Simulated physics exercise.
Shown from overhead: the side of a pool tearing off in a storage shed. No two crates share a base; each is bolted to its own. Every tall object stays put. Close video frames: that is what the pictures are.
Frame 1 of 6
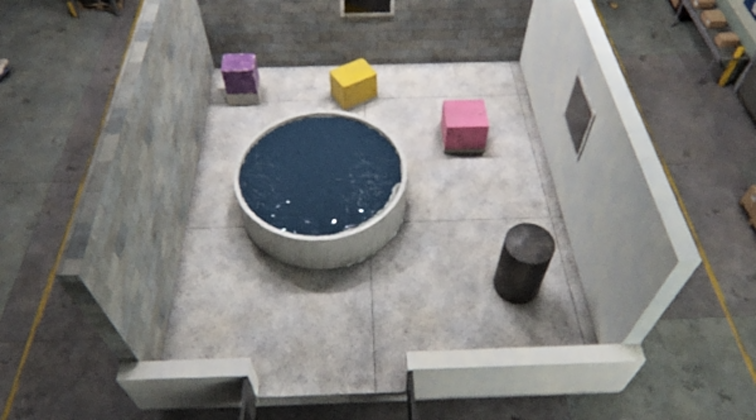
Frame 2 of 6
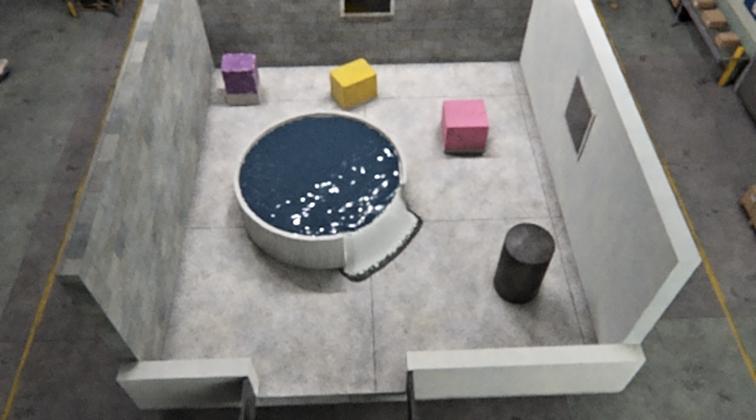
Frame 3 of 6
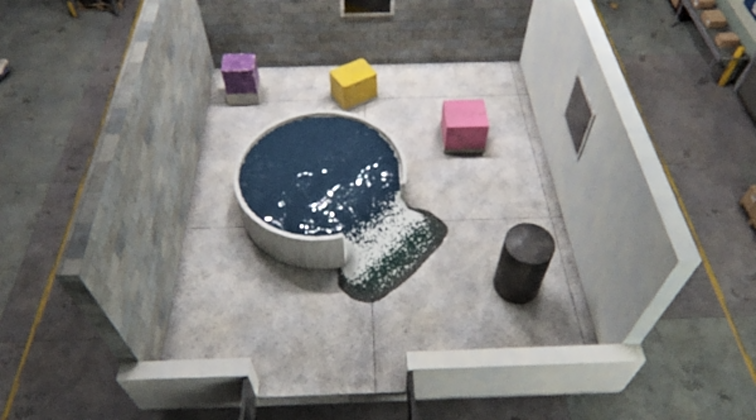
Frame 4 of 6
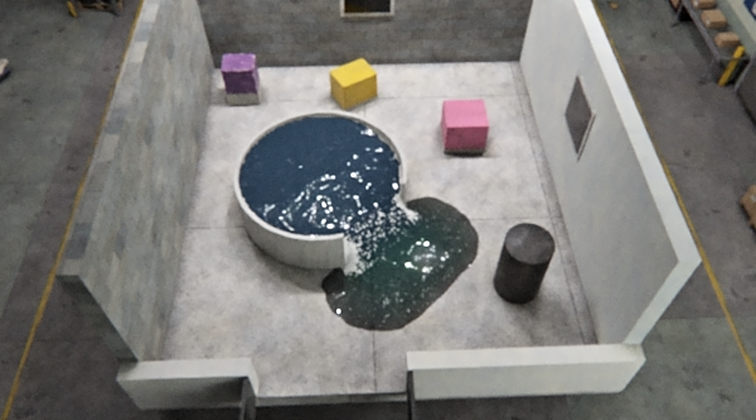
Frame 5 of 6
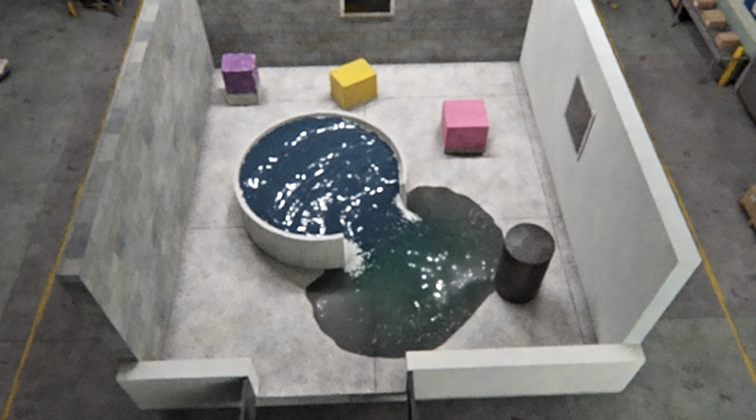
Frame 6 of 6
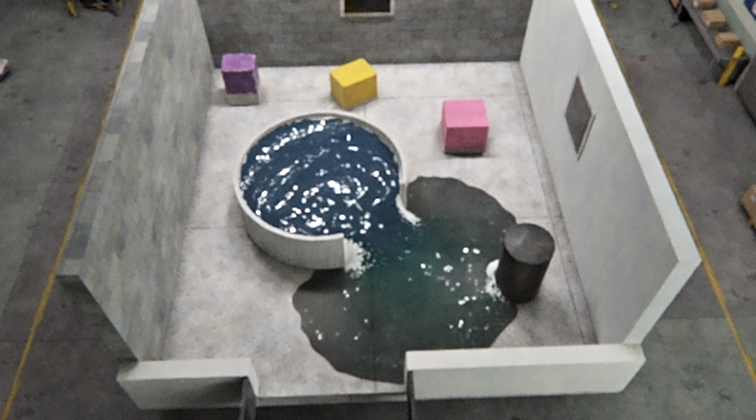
A round pool's side tore open at the lower right, and dark water poured through the gap, spreading across the pale floor until it reached the black cylinder, while the colored crates stayed put.
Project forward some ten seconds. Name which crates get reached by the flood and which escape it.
In the end the pink crate will meet the water; the purple crate will avoid the water; the yellow crate will meet the water.
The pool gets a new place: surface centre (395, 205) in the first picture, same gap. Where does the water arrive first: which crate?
First is the one in pink.
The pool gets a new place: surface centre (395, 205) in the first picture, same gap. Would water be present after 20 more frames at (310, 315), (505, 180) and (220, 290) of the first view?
As listed: Under water, under water, covered.
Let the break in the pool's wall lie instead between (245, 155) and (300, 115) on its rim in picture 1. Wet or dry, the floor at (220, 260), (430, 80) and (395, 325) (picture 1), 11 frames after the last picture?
One by one, they turn out drenched, not soaked and not soaked.
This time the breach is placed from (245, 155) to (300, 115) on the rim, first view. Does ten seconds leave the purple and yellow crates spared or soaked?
In that case the purple crate is flooded and the yellow crate is flooded.
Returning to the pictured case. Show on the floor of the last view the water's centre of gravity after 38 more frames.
Somewhere near (423, 210).
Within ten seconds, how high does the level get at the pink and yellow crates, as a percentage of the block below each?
Roughly 300 per cent for the first, 310 per cent for the second.
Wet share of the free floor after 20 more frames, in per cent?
By my count, 45 percent.
A moment on, water covers 30 % of the floor; the pink crate not reached, the purple crate not reached, the yellow crate not reached.
Next, water covers 30 % of the floor; the pink crate water round its plinth, the purple crate not reached, the yellow crate not reached.
Then, water covers 45 % of the floor; the pink crate water round its plinth, the purple crate not reached, the yellow crate not reached.
Later, water covers 75 % of the floor; the pink crate water round its plinth, the purple crate water round its plinth, the yellow crate water round its plinth.
In the end, water covers 100 % of the floor; the pink crate was topped, the purple crate stayed above the water, the yellow crate was topped.
